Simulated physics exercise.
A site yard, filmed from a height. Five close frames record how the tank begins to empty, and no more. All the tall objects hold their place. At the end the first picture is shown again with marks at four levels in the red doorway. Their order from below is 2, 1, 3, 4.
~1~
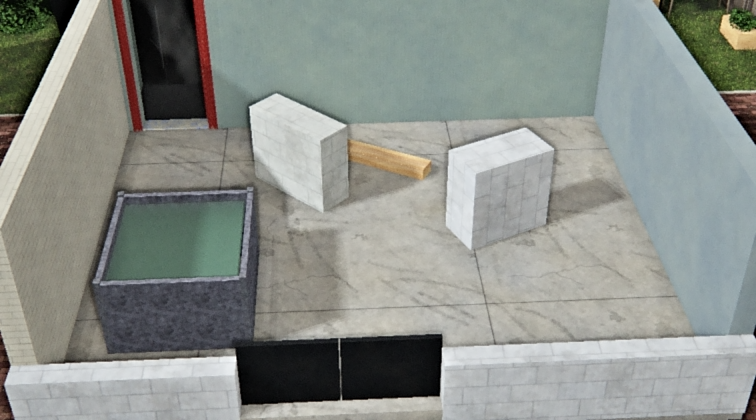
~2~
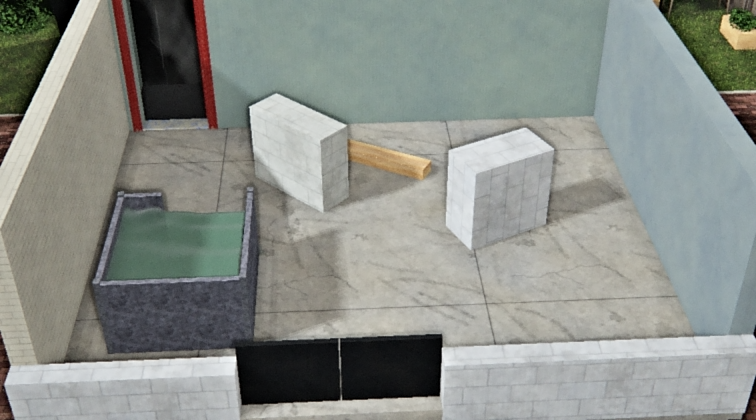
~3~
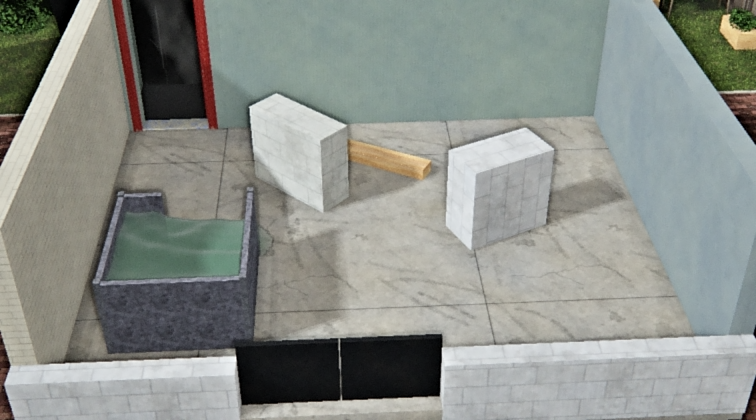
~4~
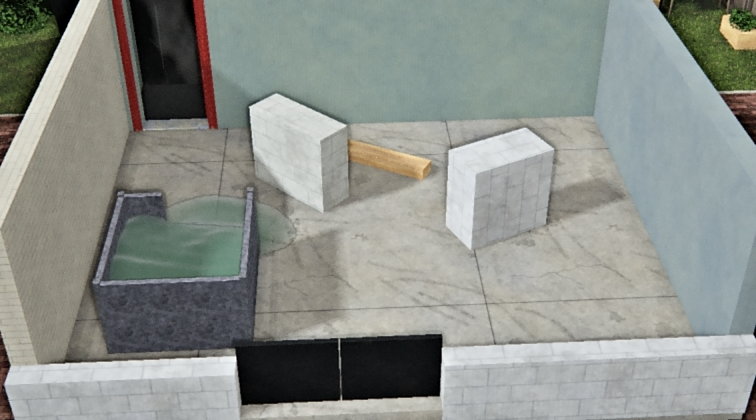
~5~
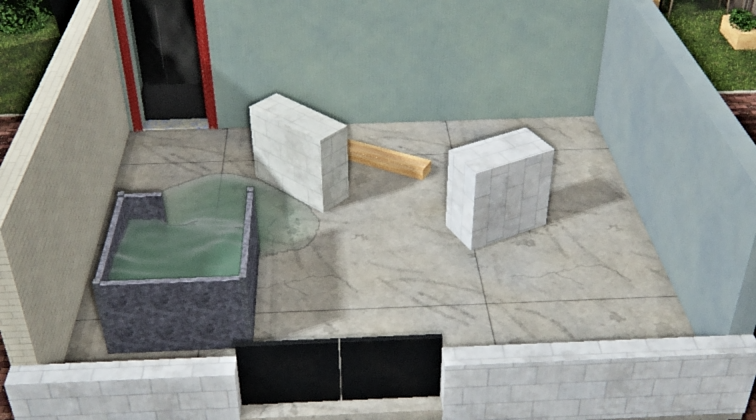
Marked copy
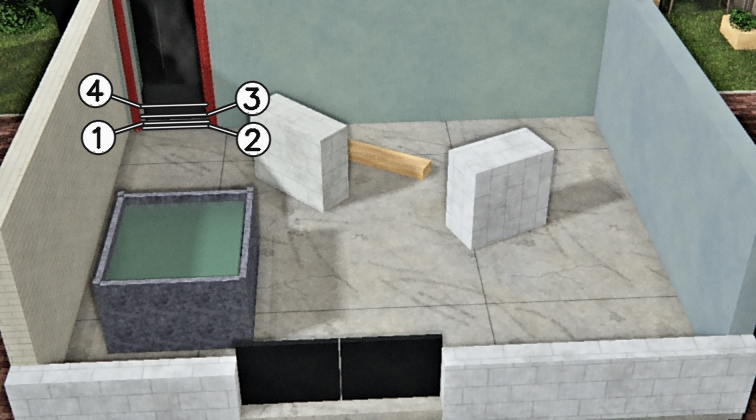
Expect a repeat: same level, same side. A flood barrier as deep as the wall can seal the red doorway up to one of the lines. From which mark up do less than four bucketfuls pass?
Mark 4 just does it.
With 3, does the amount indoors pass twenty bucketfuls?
No, it does not.
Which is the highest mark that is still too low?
That would be 3.
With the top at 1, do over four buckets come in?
Yes, it does.
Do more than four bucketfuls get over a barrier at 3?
Yes, it does.
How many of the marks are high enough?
One of the four.
On the marked copy, 1 at (175, 122); 2 at (176, 126); 3 at (174, 115); 4 at (173, 105); from the bottom up 2, 1, 3, 4.
For mark 1, dozens of bucketfuls pour in.
For mark 2, dozens of bucketfuls pour in.
For mark 3, about 8 bucketfuls get in.
For mark 4, a splash gets over, under a bucket.
